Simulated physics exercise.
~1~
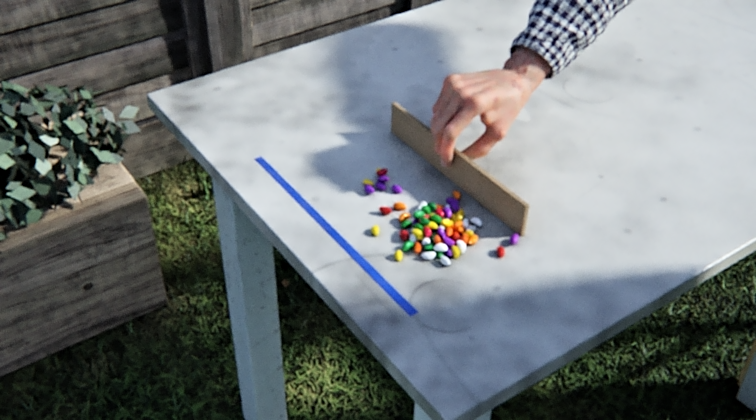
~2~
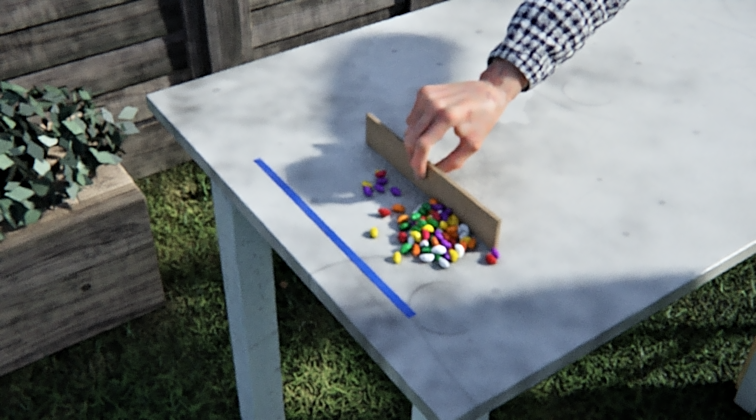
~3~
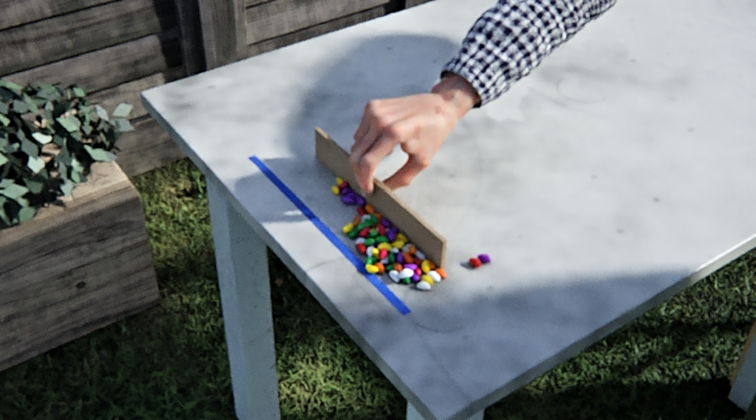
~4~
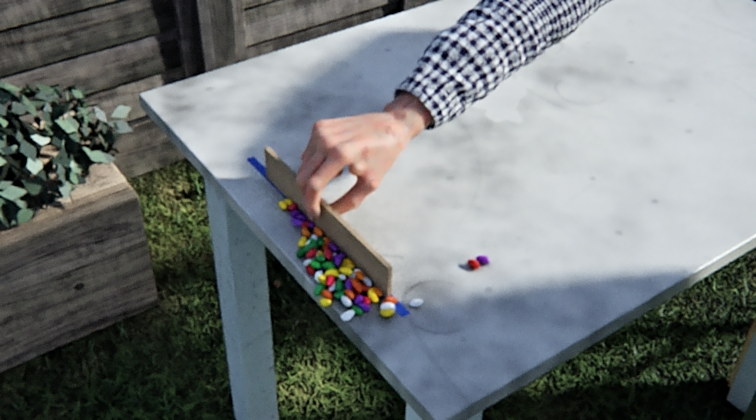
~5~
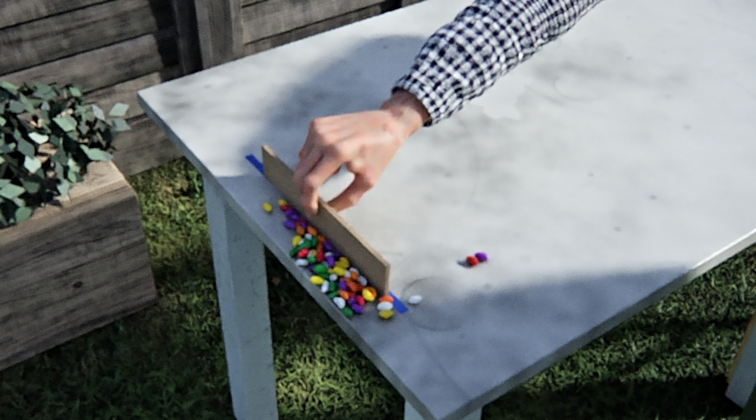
A hand in a checked sleeve pushed a spread of colorful candy-like pieces leftward across a pale outdoor table with an upright strip of card, leaving a couple behind, then stopped at the blue tape with the pieces crowded along the table's edge.
